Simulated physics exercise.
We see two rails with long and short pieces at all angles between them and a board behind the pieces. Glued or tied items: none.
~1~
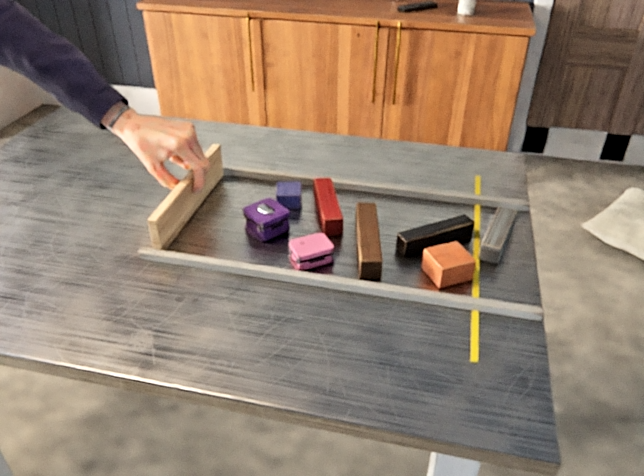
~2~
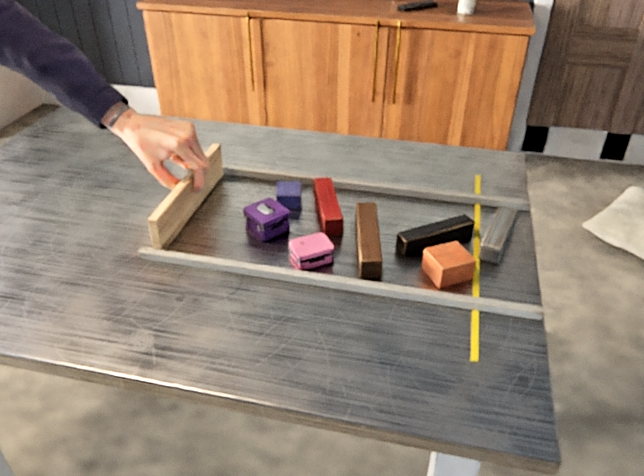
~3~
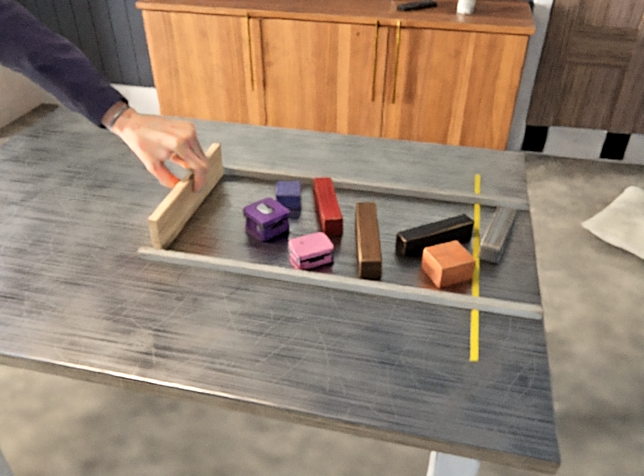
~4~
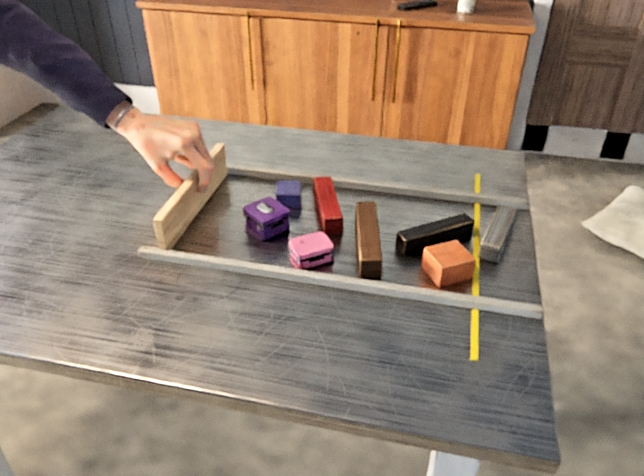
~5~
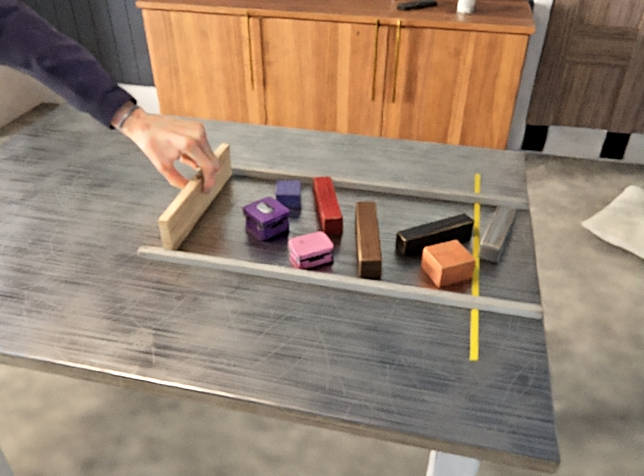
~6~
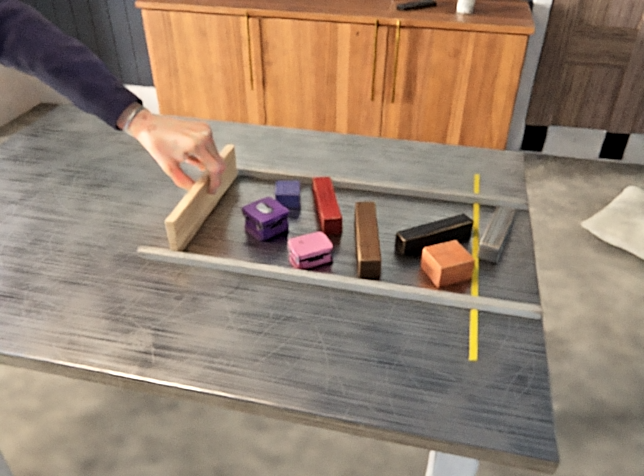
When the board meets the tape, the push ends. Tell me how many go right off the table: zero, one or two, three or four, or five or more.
Looks like three or four of them go over the edge, I'd say.
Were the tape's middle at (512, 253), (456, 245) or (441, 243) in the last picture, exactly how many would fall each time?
The three tries give 5, 3 and 1.
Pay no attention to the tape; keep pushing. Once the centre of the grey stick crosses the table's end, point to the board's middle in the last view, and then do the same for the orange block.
When the grey stick crosses, the middle is near (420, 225); when the orange block crosses, near (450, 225).
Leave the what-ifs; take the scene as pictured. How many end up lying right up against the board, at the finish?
Looks like 3 of them, all told.
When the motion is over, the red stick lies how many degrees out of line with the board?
Angle: Around 10°.
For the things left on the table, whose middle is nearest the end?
It's the red stick.
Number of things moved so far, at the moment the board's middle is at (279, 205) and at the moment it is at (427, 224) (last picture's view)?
Counting first: 3, next 8.
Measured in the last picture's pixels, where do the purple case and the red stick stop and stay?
Purple case at (496, 246), red stick at (517, 223).
Early on, none off yet; grey stick at rest near (497, 233); orange block at rest near (447, 264); black stick at rest near (435, 233).
A while later, none off yet; grey stick at rest near (497, 233); orange block travelled about its own width near (474, 274); black stick travelled a little near (474, 237).
Finally, the number that fall off is three or four; lost, brown stick, black stick, orange block and grey stick.
